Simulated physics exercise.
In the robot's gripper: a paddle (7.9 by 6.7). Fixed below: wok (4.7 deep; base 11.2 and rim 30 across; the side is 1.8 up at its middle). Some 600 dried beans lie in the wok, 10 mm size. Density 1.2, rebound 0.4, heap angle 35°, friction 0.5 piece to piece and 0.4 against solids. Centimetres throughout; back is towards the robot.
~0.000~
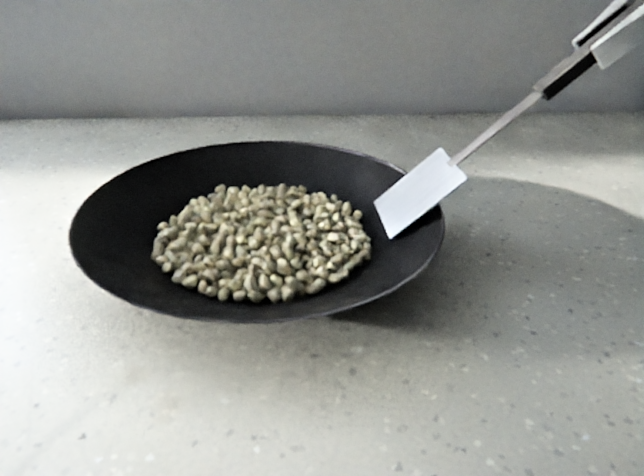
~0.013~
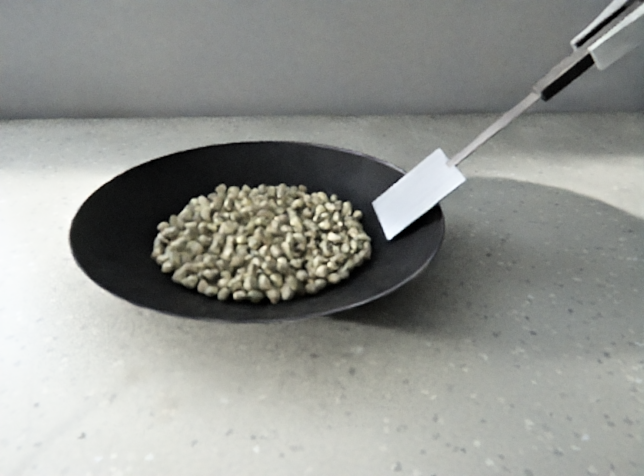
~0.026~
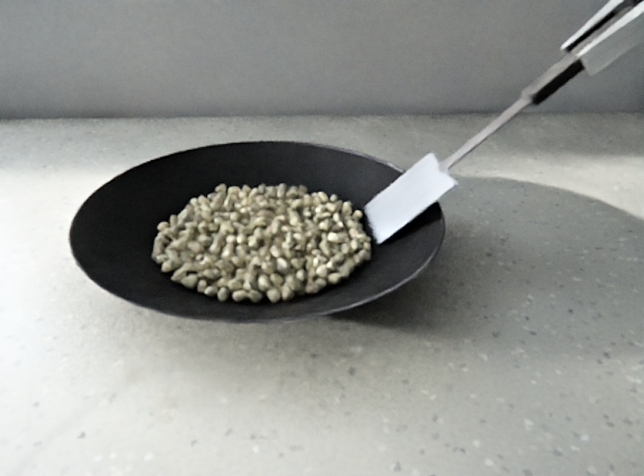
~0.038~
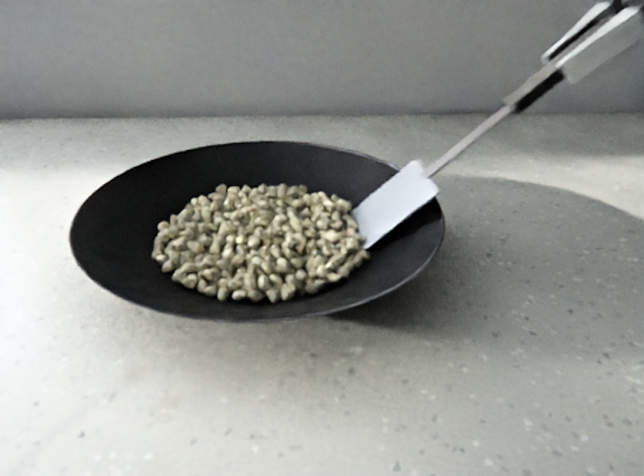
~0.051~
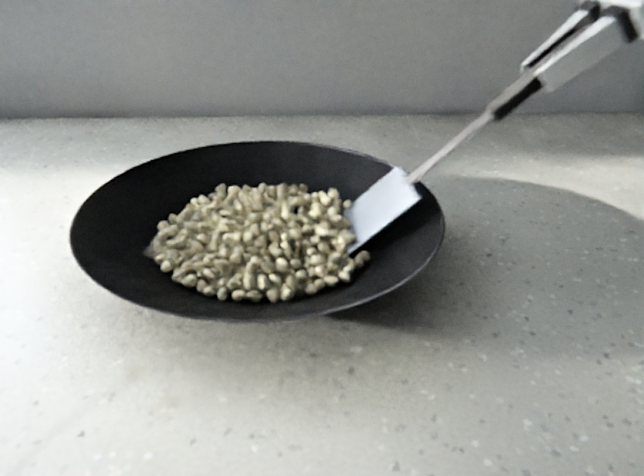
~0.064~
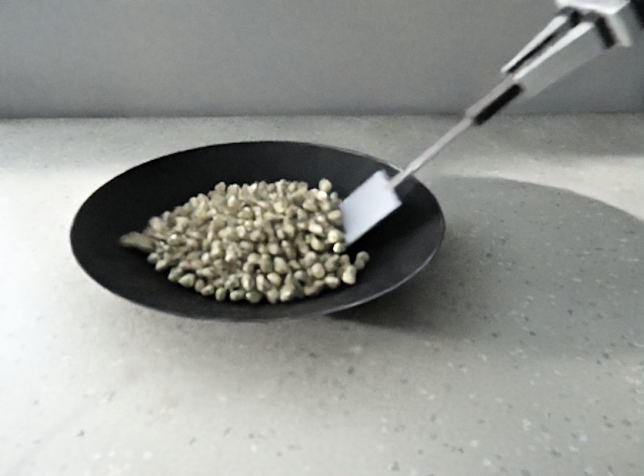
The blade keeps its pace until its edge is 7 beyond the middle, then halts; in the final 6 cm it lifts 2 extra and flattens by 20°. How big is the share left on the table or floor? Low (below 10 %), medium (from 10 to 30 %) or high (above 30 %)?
Answer: Medium; from 10 to 30 % of the dried beans finish on the table or floor.
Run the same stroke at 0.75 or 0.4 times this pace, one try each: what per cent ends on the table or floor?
About 5 and 0 per cent.
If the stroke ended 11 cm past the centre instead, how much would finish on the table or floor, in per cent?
In that case some 35 per cent.
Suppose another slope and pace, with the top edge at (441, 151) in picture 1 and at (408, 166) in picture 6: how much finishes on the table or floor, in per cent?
Some 0 per cent.
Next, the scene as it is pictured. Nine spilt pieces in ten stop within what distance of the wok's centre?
Some 35 cm.
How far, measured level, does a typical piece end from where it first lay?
About 5 cm.
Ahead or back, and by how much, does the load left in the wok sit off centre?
Roughly 4.5 cm ahead.
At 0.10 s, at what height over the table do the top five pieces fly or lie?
Some 6 cm.
After 0.10 s, sloping 43°, highest piece 7 above the table; 595 in the wok.
After 0.13 s, sloping 38°, highest piece 7 above the table; 592 in the wok, 3 on the blade or in flight.
After 0.34 s, sloping 23°, highest piece 7 above the table; 522 in the wok, 55 on the table or floor, 18 on the blade or in flight.
After 1.39 s, sloping 23°, highest piece 5 above the table; 517 in the wok, 78 on the table or floor.
At rest, 517 in the wok, 78 on the table or floor. That is 13 % on the table or floor.
